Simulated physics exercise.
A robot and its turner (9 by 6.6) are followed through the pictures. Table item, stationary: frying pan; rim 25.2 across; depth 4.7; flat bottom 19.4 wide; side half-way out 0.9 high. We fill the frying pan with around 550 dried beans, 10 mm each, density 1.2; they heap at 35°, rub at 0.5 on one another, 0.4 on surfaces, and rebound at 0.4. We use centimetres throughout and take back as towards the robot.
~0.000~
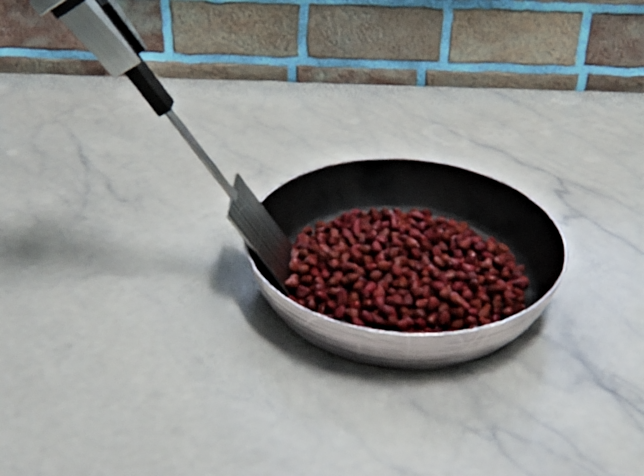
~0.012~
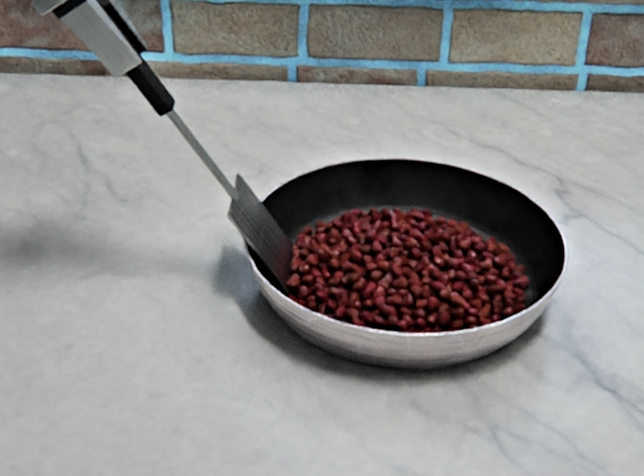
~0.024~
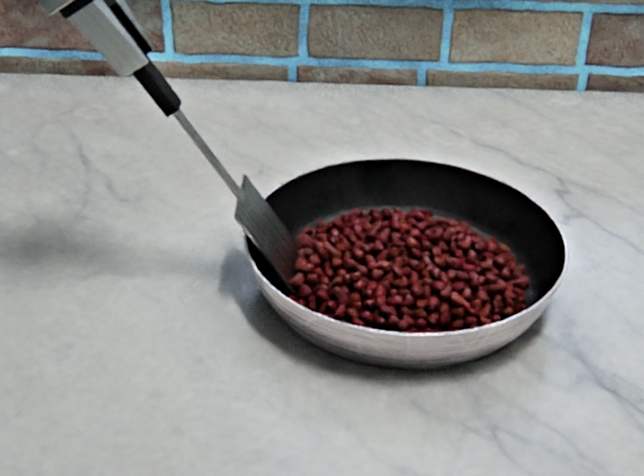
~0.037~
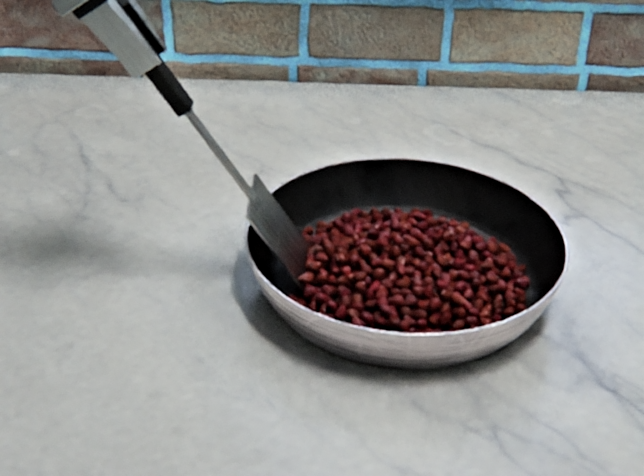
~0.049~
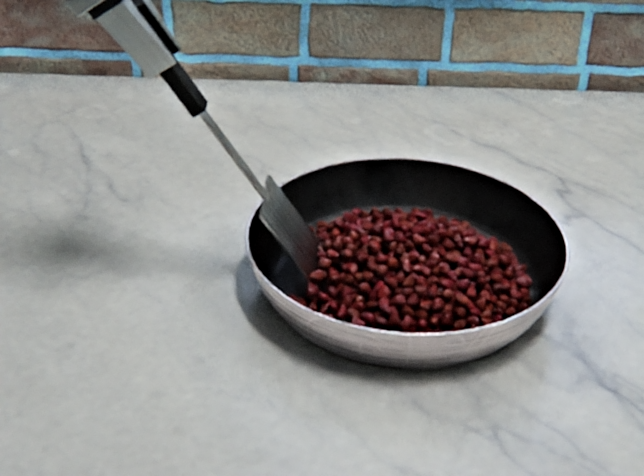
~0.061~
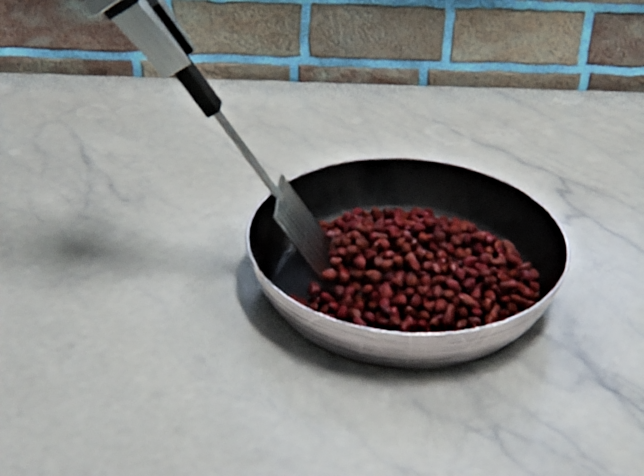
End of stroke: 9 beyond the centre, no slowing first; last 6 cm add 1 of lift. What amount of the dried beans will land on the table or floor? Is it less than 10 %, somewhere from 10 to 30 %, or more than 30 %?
It is less than 10 %.
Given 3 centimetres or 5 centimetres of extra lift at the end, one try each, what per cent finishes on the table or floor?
I'd put it near 10 in a hundred, then near 5 in a hundred.
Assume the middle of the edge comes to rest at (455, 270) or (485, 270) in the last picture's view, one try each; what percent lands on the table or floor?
Estimates, in order: 0 % and 0 %.
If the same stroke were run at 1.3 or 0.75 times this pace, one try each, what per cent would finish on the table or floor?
The two tries give roughly 15 and 5 in a hundred.
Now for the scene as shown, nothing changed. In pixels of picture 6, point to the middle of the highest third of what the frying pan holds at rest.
Roughly at (519, 262).
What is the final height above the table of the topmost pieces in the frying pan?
Close to 5.5 centimetres high.
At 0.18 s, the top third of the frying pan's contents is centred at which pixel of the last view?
I'd put it close to (494, 261).
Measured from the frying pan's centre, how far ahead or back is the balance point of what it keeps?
I'd put it at roughly 4.0 cm toward the front.
By 0.12 s, sloping 57°, highest piece 6 above the table; 550 in the frying pan.
By 0.18 s, sloping 57°, highest piece 5 above the table; 550 in the frying pan.
By 0.41 s, sloping 57°, highest piece 6 above the table; 515 in the frying pan, 29 on the table or floor, 6 on the blade or in flight.
By 1.46 s, sloping 57°, highest piece 6 above the table; 513 in the frying pan, 37 on the table or floor.
Final count, 513 in the frying pan, 37 on the table or floor. That is 7 % on the table or floor.
